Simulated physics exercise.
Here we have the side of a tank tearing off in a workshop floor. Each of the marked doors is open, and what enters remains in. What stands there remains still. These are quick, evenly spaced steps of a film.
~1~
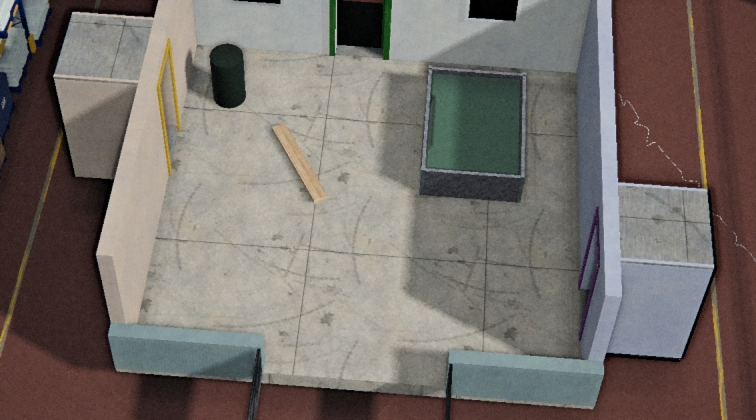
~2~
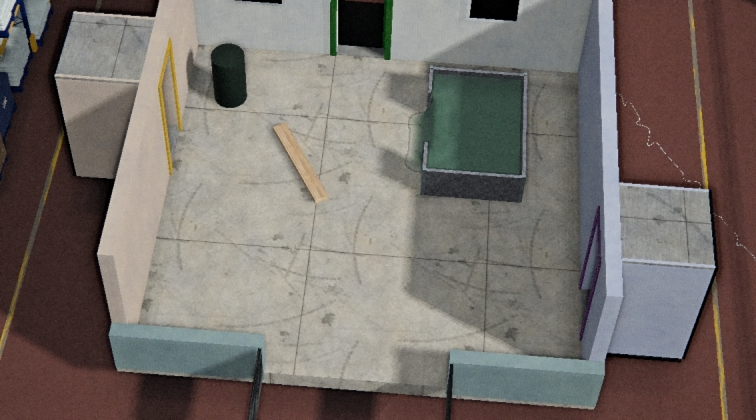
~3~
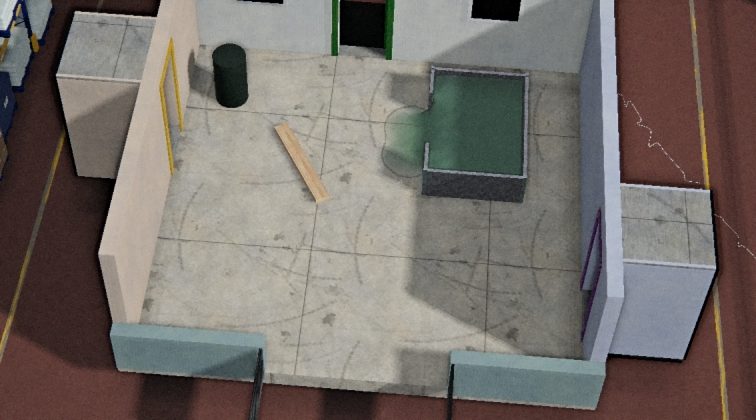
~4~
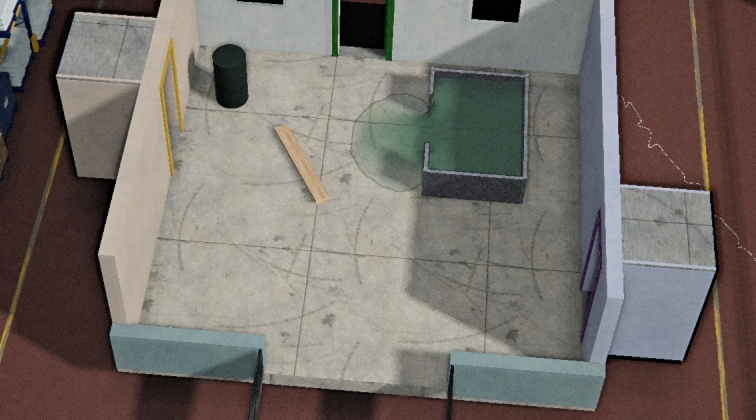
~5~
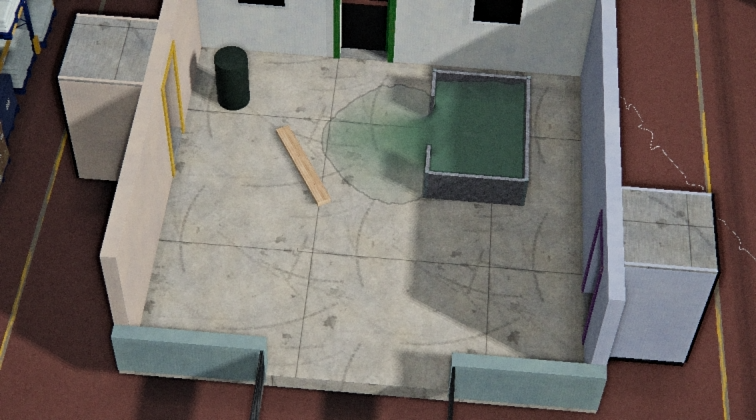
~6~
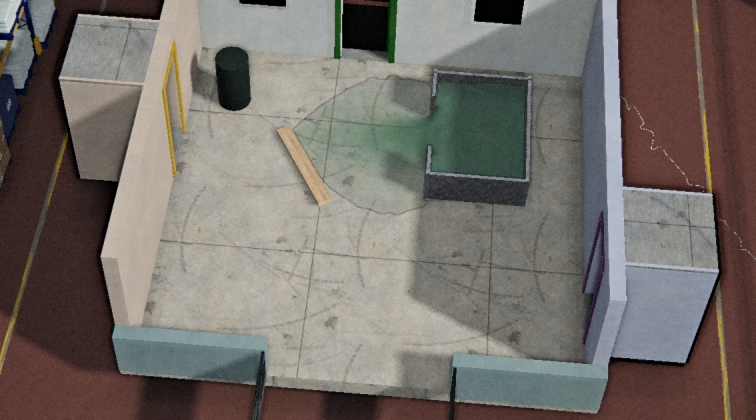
Green water pours out through a gap in the left side of an open rectangular tank on a workshop floor, spreading leftward in a widening, thinning fan until its front edge is beside a wooden plank lying on the concrete.
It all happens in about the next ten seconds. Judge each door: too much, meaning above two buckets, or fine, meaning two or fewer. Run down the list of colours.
Green door: Too much, yellow door: Fine, purple door: Fine.
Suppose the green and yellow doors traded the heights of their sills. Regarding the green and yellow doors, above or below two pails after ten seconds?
Result: Green comes up short, yellow tops the limit.
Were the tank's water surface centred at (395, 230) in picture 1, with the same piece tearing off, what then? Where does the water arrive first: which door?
I say the yellow one.
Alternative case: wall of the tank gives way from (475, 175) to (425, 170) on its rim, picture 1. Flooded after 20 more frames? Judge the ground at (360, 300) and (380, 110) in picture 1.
In order - first: Drenched, second: Not reached.
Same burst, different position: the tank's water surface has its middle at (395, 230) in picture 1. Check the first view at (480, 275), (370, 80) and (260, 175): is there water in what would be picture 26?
Taking them in the order asked: Spared, then spared, then inundated.
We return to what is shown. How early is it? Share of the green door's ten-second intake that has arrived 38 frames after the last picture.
Working it through, I arrive at 45 %.
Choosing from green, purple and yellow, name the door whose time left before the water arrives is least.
Answer: The one in green.
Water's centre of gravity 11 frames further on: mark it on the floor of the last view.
I'd put my finger on (390, 142).
A moment on, water covers 25 % of the floor; the green door wet at the sill, nothing in, the yellow door not reached, the purple door not reached.
Next, water covers 35 % of the floor; the green door under two buckets in, the yellow door wet at the sill, nothing in, the purple door not reached.
Then, water covers 50 % of the floor; the green door under two buckets in, the yellow door wet at the sill, nothing in, the purple door not reached.
Later, water covers 60 % of the floor; the green door over two buckets in, the yellow door wet at the sill, nothing in, the purple door not reached.
In the end, water covers 80 % of the floor; the green door over two buckets in, the yellow door wet at the sill, nothing in, the purple door not reached.
